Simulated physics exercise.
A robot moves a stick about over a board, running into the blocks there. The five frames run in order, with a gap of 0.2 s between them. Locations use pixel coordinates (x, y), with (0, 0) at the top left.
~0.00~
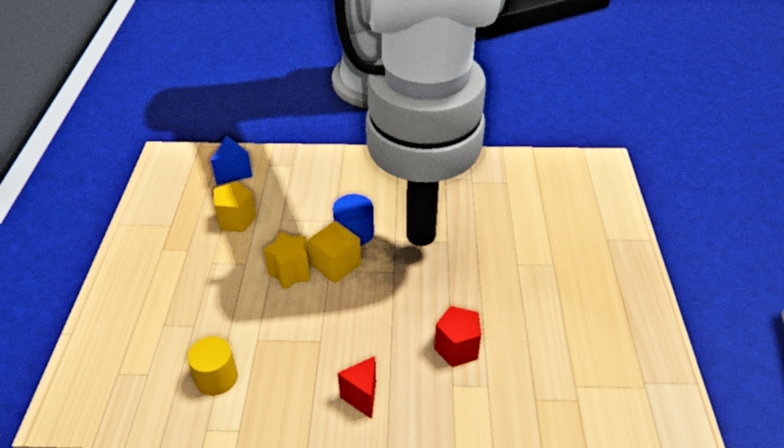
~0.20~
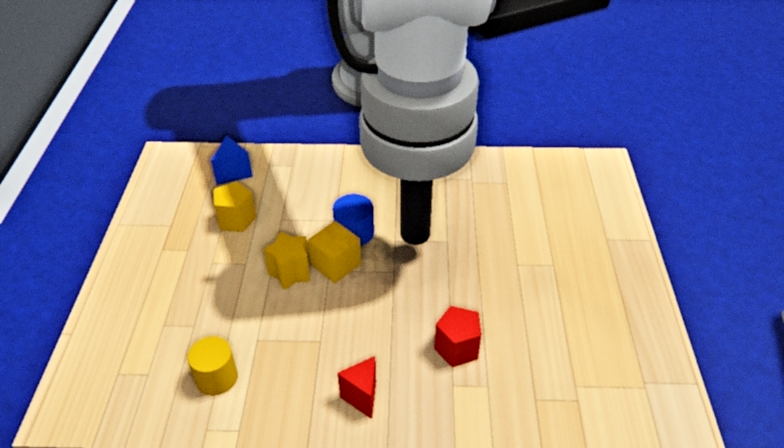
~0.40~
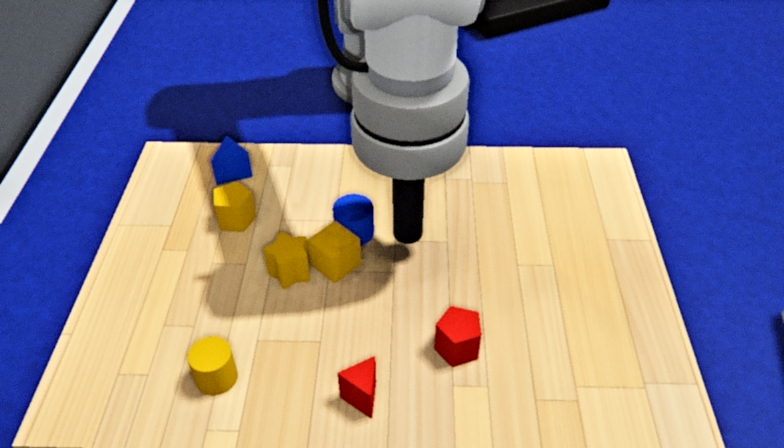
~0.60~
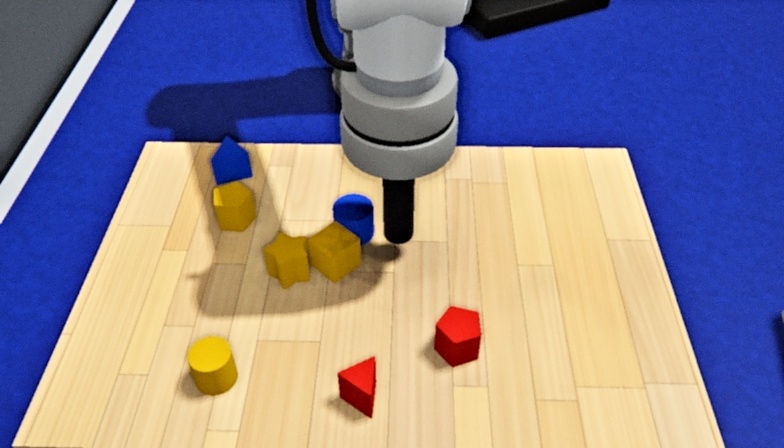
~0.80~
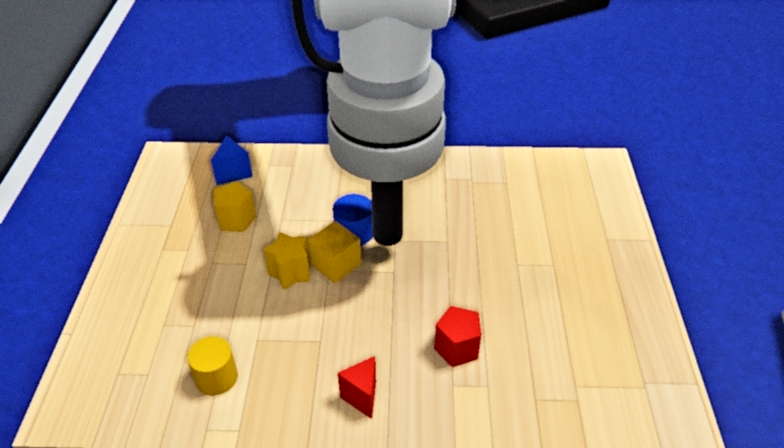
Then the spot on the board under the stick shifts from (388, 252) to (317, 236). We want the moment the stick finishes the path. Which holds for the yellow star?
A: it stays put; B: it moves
Option A.
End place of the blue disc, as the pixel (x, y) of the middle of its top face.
Around (319, 187).
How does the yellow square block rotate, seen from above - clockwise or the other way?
Counterclockwise rotation.
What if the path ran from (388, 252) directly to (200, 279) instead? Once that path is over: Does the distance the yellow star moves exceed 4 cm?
Yes
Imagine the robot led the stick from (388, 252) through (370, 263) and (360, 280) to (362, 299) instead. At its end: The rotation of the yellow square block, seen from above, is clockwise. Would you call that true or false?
The claim holds.
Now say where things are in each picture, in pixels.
The first picture shows tip of the stick (421, 237), middles of tops, yellow star (287, 247), yellow square block (334, 239), blue disc (353, 207).
The second picture shows stick (415, 236), nothing pushed.
The third picture shows stick (408, 235), nothing pushed.
The fourth picture shows stick (398, 235), nothing pushed.
The fifth picture shows stick (388, 237), yellow star (287, 247), yellow square block (334, 239), blue disc (353, 207).
On the path given first. Halfway along, stick (351, 228); yellow square block (331, 239); blue disc (335, 197).
At the end, stick (315, 221); yellow star unmoved; yellow square block (327, 240), turned 25° anticlockwise; blue disc (319, 187).
